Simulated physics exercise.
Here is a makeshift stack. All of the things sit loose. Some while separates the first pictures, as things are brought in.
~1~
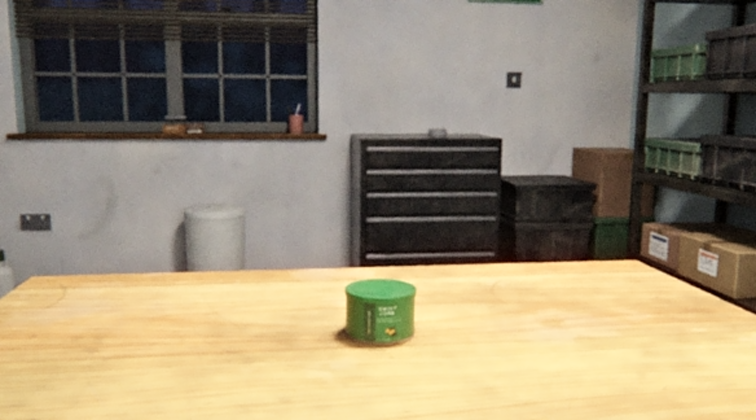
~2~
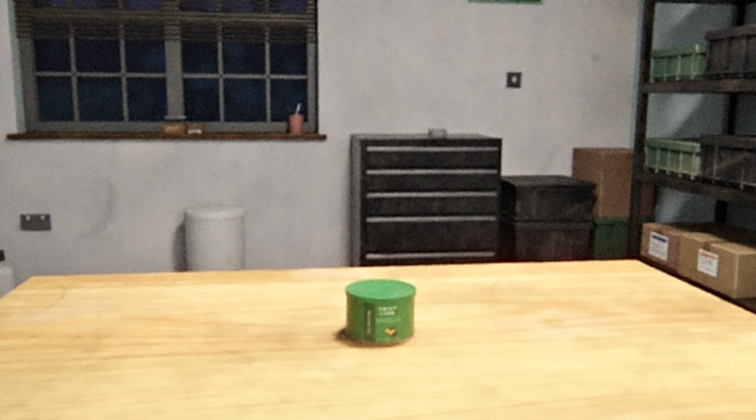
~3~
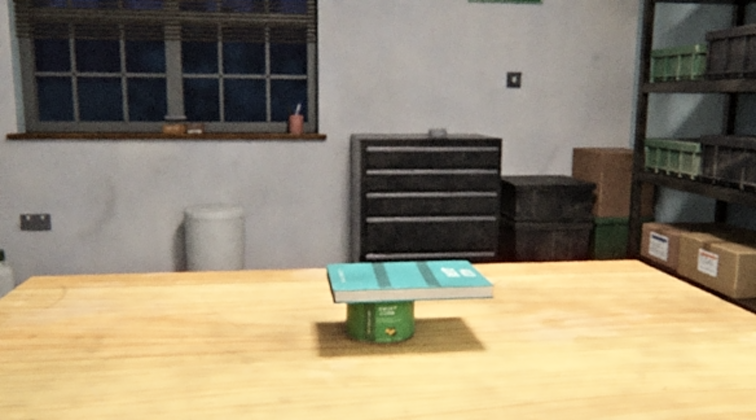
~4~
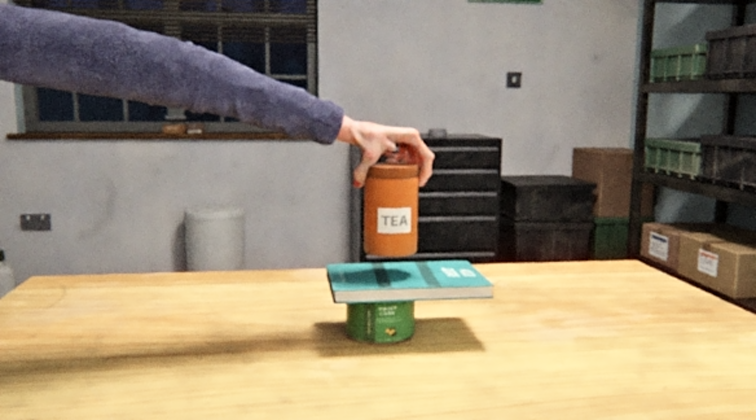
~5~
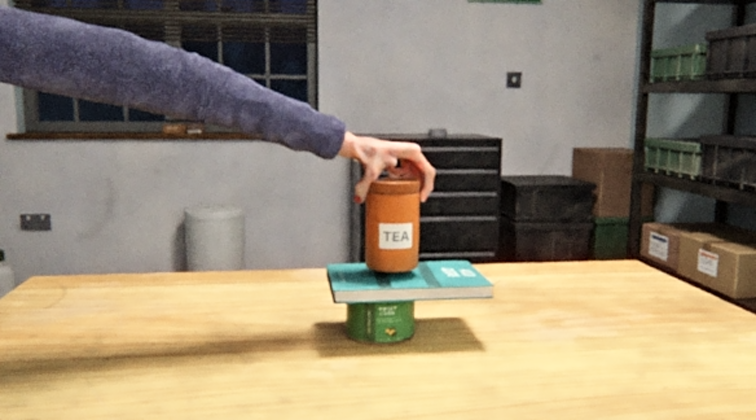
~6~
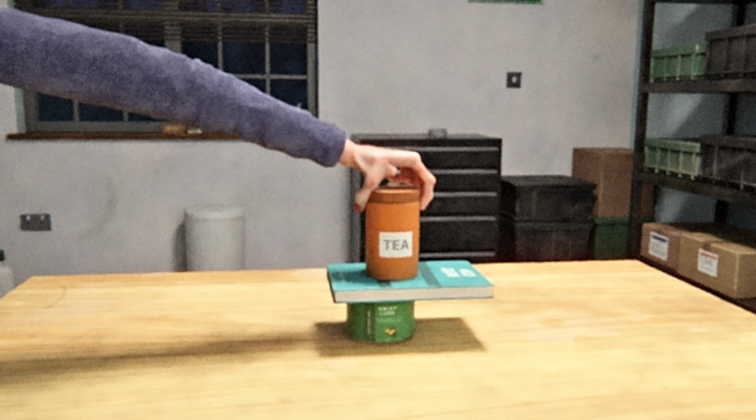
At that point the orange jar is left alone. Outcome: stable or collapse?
Stable.
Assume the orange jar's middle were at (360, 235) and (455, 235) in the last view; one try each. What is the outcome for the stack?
First case: It remains standing; second case: It collapses.
Then, 0.20 s later than the last frame, all is still.
Then, 0.50 s later than the last frame, orange jar resting near (392, 232).
When it is over, all 3 as before. End places, in pixels of the last picture, orange jar near (392, 232). The stack keeps its balance.
